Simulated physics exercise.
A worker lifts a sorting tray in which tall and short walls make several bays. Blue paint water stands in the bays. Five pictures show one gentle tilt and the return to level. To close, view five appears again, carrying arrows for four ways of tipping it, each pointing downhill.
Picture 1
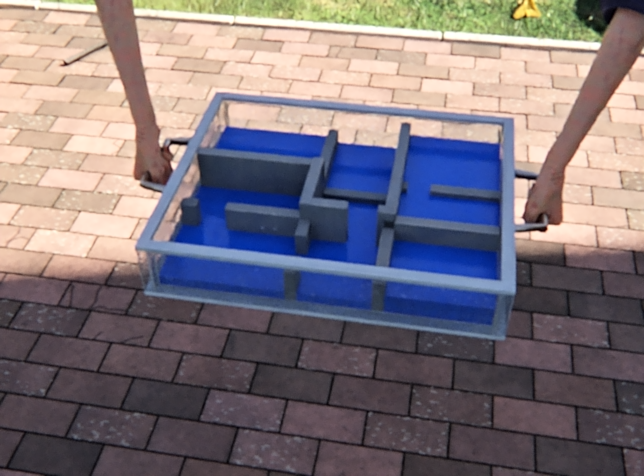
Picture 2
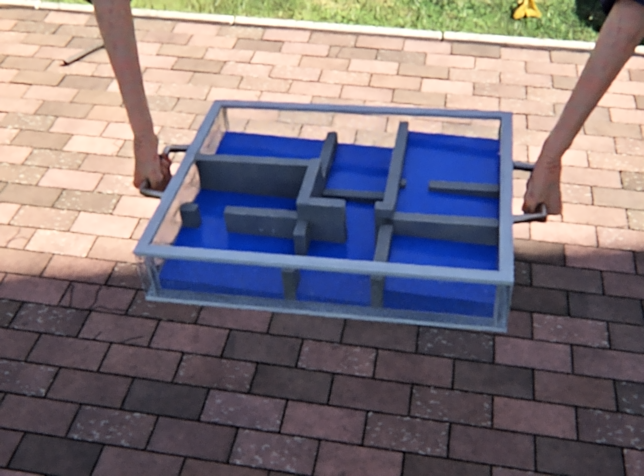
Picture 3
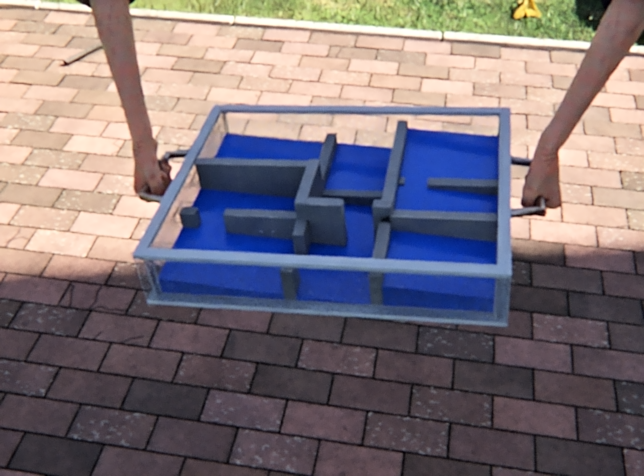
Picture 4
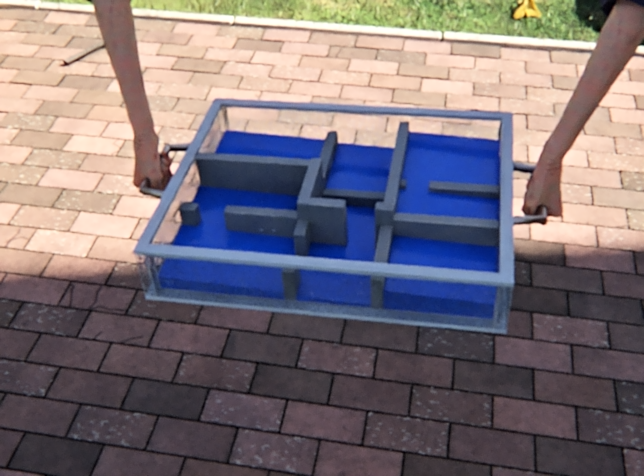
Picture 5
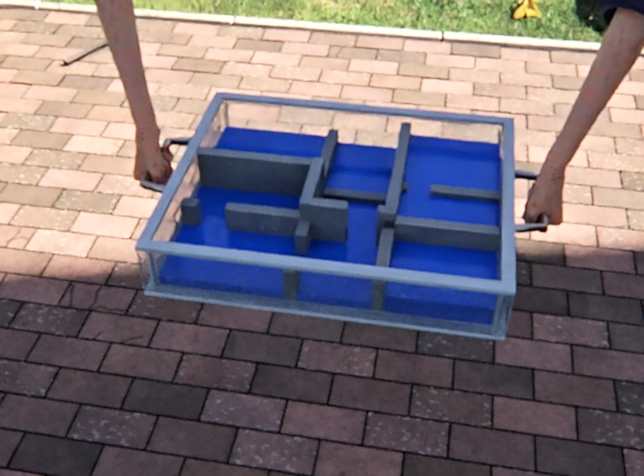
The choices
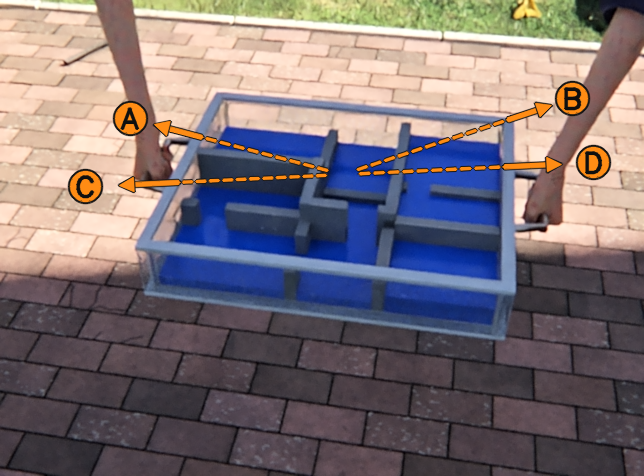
On a brick pavement, two hands holding a clear-sided tray of blue liquid with grey walls, tilting it slightly left, then levelling it.
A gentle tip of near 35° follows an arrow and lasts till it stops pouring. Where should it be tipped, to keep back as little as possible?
B is best.
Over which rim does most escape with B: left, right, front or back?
The right rim.
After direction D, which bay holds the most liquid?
That is the back right bay.
On the marked copy, A ends at (159, 126); B ends at (546, 107); C ends at (124, 184); D ends at (556, 164).
With A, about 56 % stays in the tray, the largest part in the back left bay.
With B, about 39 % stays in the tray, the largest part in the back right bay.
With C, about 55 % stays in the tray, the largest part in the back left bay.
With D, about 52 % stays in the tray, the largest part in the back right bay.
